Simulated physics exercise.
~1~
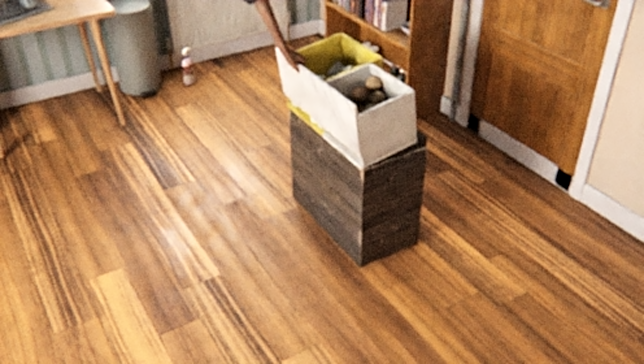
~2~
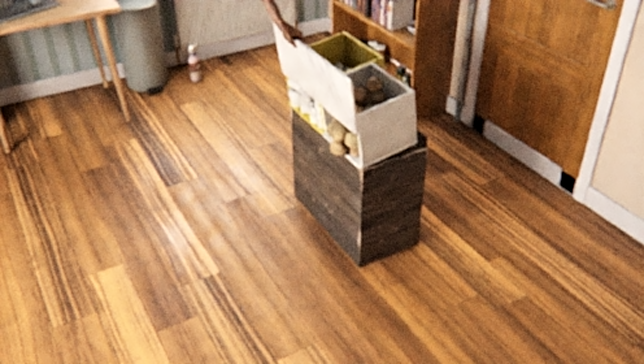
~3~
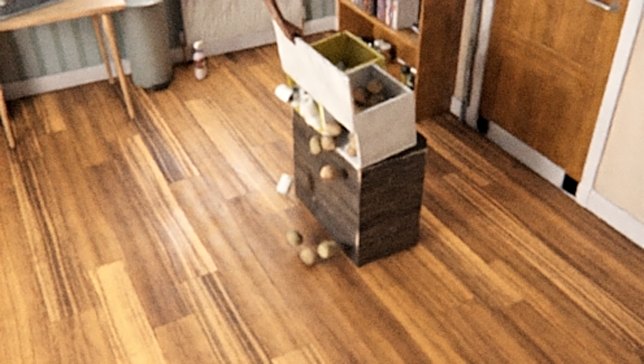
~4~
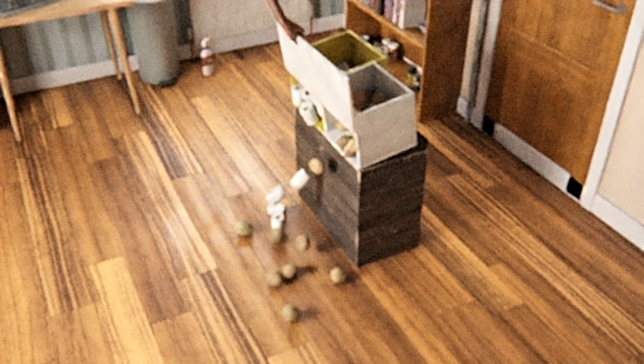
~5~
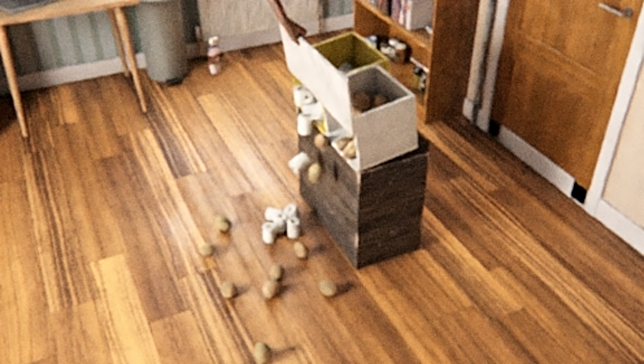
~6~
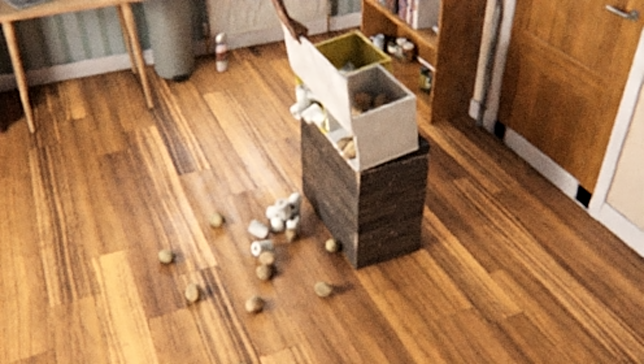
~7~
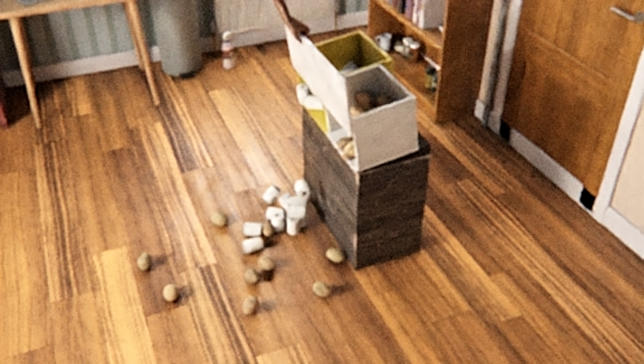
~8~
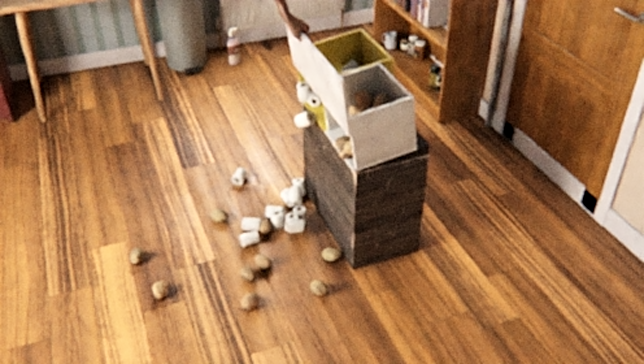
In the video, a hand raises a gate on white and yellow hoppers atop a dark block, and potatoes spill onto the wooden floor, joined by white paper rolls. The potatoes roll left, and both kinds end scattered below, with some potatoes still in the white hopper.
